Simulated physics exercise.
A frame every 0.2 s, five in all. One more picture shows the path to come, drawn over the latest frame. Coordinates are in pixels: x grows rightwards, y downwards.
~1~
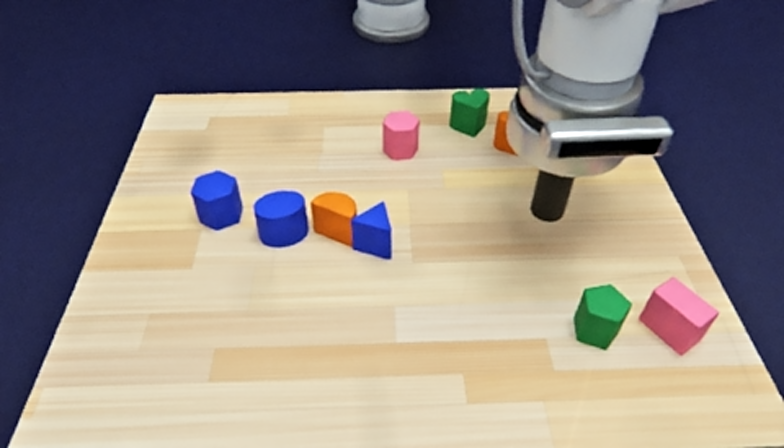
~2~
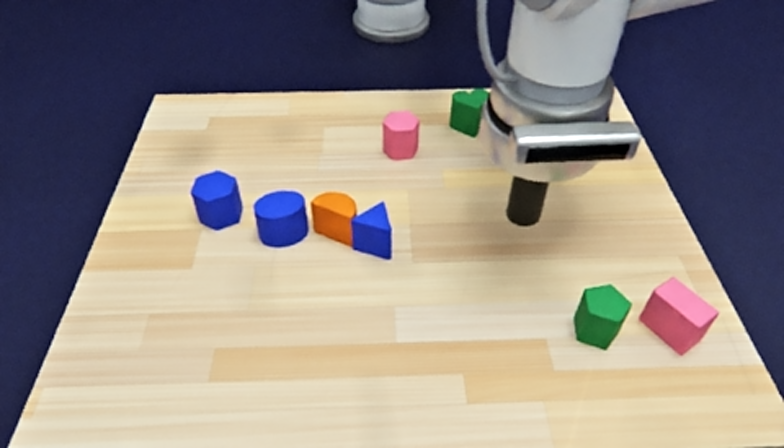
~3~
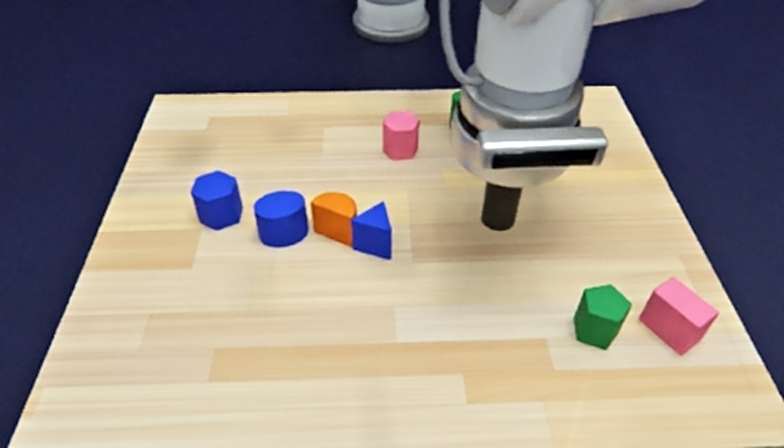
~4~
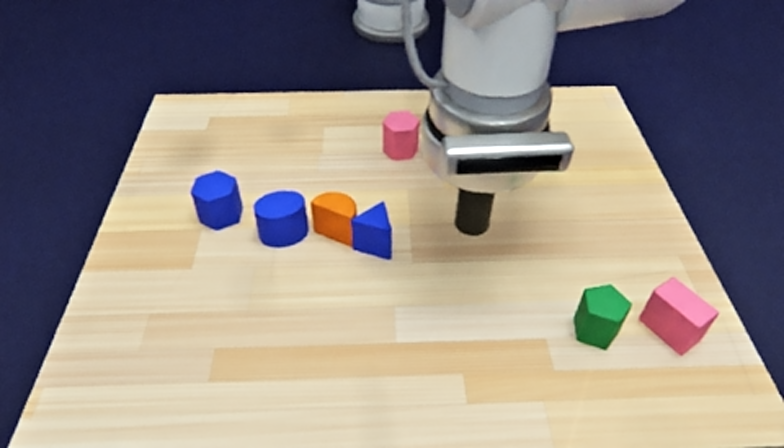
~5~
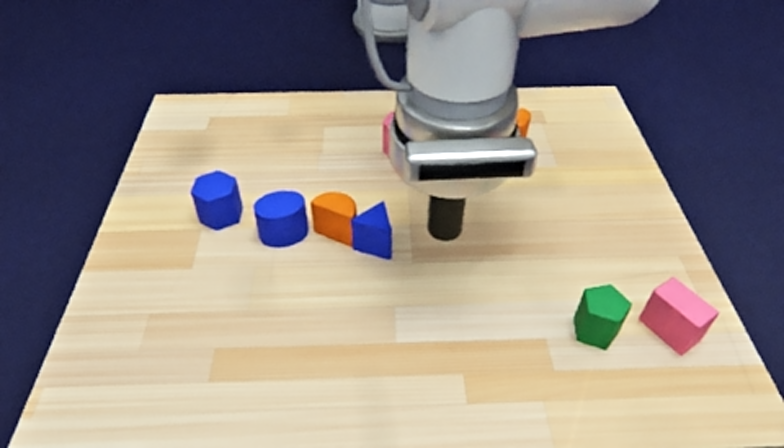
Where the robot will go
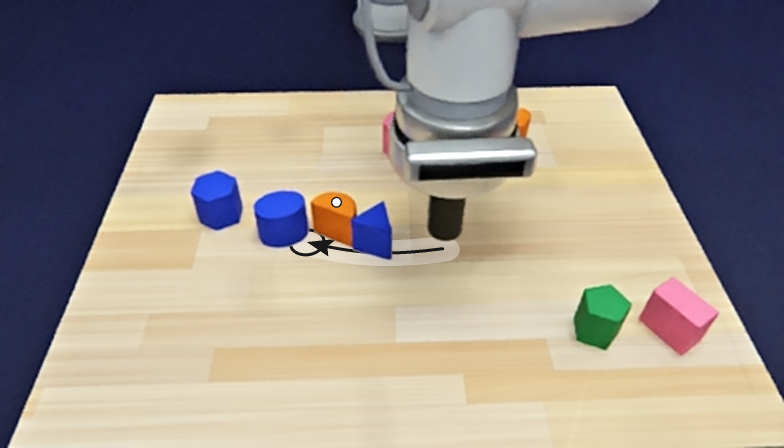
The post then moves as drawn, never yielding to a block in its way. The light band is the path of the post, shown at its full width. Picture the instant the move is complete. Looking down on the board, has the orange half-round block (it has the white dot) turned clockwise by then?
In short: Yes.
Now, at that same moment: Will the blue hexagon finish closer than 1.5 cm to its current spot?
Going by the path, yes.
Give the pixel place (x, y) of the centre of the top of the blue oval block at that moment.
When the path ends, it will be at (261, 192).
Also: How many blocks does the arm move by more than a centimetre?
I predict three or more.
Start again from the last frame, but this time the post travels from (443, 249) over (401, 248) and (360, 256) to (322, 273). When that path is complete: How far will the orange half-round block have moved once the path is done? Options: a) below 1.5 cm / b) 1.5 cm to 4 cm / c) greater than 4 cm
(b)
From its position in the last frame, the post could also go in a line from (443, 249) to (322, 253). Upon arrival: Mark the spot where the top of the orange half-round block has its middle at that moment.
Located at (313, 197).
The drawn path runs from (443, 249) by way of (397, 253) and (351, 251) to (307, 242); the dot is on the orange half-round block.
The first path, step by step. One third of the way, post (397, 233); orange half-round block (332, 201), turned 15° clockwise; blue triangular piece (364, 217).
Two thirds of the way, post (350, 231); blue oval block (276, 202); orange half-round block (316, 199), turned 85° clockwise; blue triangular piece (317, 222).
At the end, post (304, 223); blue hexagon not moved; blue oval block (261, 192), turned 40° anticlockwise; orange half-round block (307, 188), turned 105° clockwise; blue triangular piece (271, 215), turned 15° clockwise.
